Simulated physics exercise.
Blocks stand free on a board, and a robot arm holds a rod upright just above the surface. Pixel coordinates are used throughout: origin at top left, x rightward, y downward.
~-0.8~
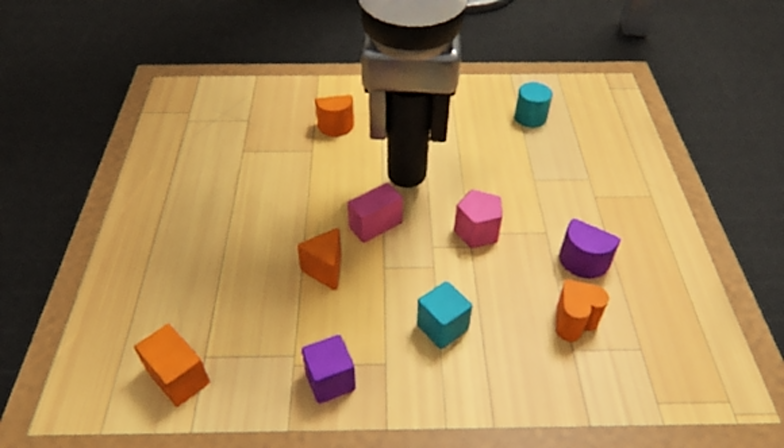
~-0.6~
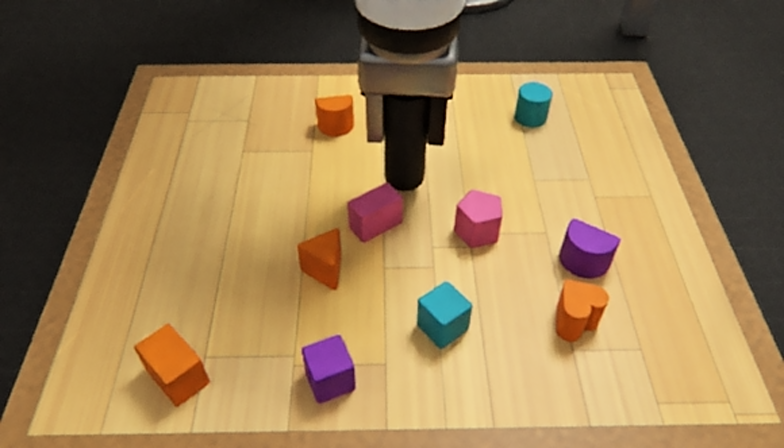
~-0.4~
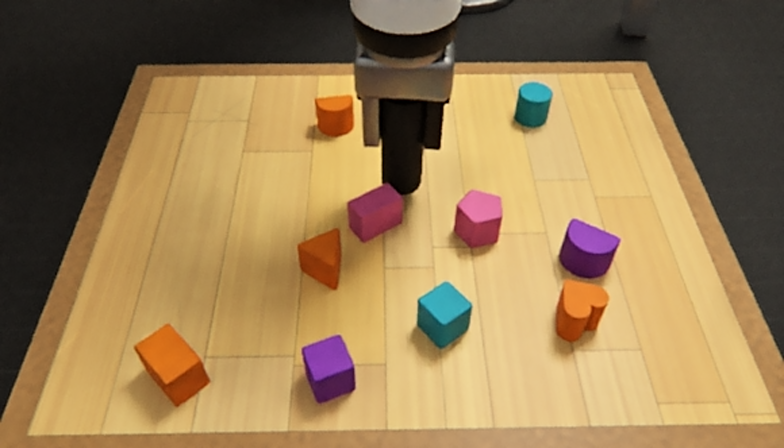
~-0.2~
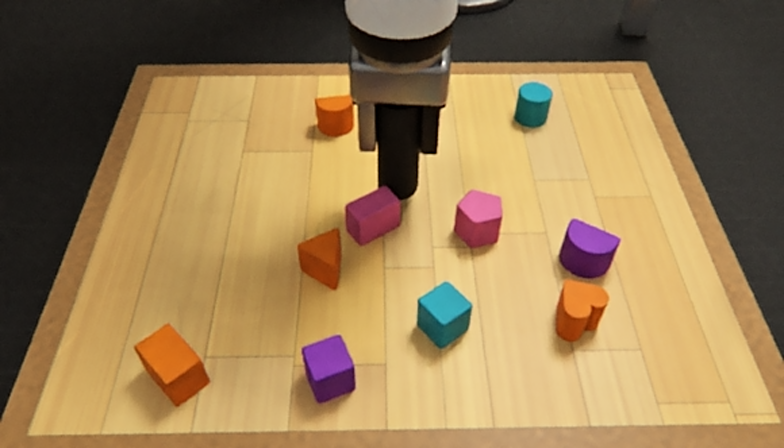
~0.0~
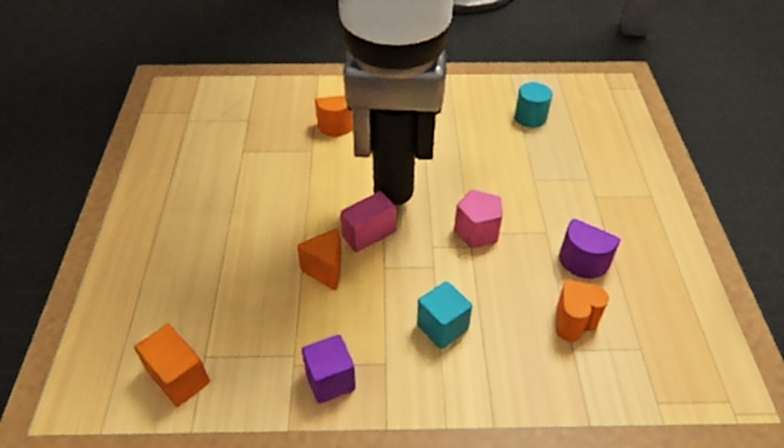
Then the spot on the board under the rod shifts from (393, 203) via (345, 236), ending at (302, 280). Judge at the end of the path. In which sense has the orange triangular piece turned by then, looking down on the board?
My answer: Clockwise.
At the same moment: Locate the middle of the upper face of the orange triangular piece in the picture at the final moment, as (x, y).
I'd expect the centre of its top face to be at (306, 292).
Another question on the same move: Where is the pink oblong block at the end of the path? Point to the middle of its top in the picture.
I think it will end close to (341, 275).
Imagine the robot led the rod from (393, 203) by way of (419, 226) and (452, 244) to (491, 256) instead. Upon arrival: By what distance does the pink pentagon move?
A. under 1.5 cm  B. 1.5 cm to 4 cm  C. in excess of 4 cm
The one that fits is B, 1.5 cm to 4 cm.
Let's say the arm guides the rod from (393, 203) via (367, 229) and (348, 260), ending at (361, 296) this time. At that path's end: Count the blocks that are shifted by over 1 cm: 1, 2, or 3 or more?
My guess is two.
What follows on the original path. One third of the way, rod (360, 213); orange triangular piece (310, 263), turned 30° clockwise; pink oblong block (349, 234), turned 40° anticlockwise.
Two thirds of the way, rod (329, 239); orange triangular piece (310, 274), turned 85° clockwise; pink oblong block (340, 261), turned 85° anticlockwise.
At the end, rod (301, 269); orange triangular piece (306, 292), turned 55° clockwise; pink oblong block (341, 275), turned 110° anticlockwise; pink pentagon unmoved.
